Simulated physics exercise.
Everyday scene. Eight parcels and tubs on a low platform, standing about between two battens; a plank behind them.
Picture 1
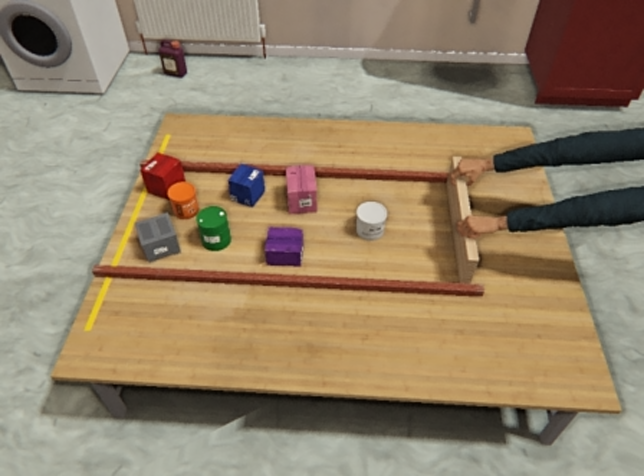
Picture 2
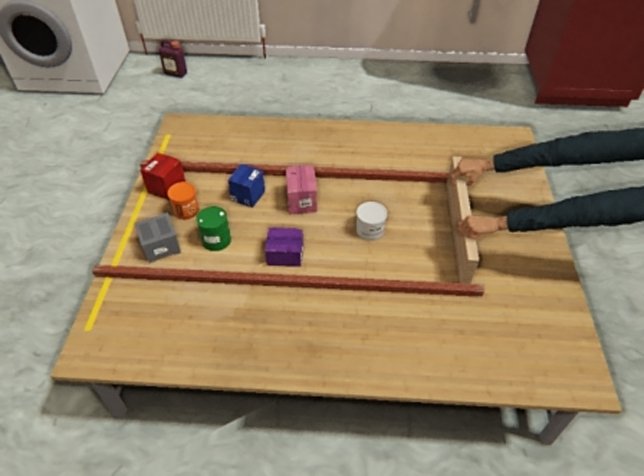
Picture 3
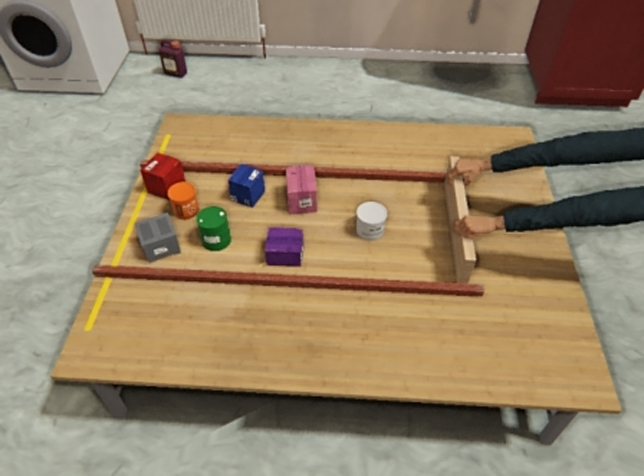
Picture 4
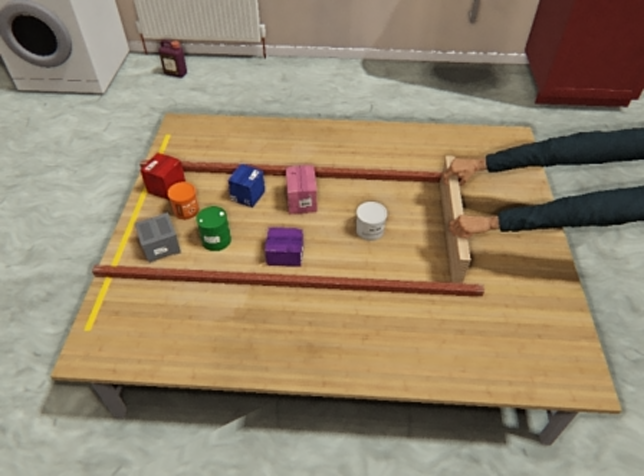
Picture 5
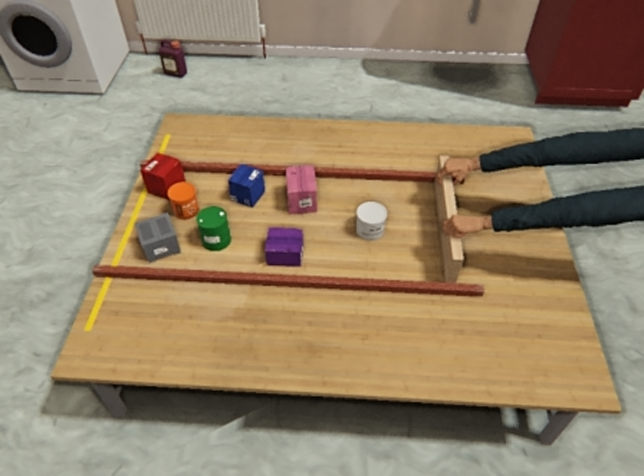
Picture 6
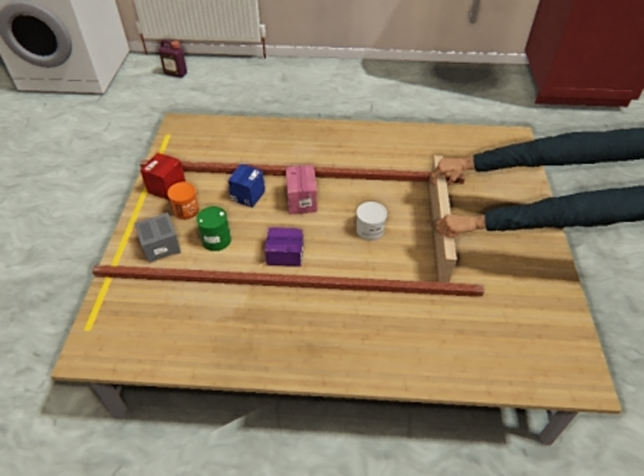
On a wooden table, two hands slide a plank slightly left toward eight still containers.
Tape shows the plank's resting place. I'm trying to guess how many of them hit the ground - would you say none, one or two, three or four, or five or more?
I reckon the ones pushed off reach five at the very least.
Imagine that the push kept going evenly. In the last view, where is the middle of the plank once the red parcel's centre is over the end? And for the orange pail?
Near (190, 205), then near (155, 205).
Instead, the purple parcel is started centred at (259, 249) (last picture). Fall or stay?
In that case it ends up off.
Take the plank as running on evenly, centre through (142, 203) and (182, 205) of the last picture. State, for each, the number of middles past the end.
Taken in the given order, it's 5 and 1.
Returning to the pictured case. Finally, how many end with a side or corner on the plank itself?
That comes to 2.
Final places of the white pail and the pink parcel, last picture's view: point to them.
First (116, 211), then (128, 181).
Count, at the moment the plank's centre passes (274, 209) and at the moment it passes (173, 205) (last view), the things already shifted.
Well, it's 4 at the first one and 8 at the second.
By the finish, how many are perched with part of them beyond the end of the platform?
2, I think.
Soon after, none off yet; red parcel at rest near (164, 176); grey tote at rest near (158, 238); orange pail at rest near (184, 201).
In the end, the number that fall off is five or more; gone, purple parcel, blue parcel, green canister, orange pail, grey tote and red parcel.
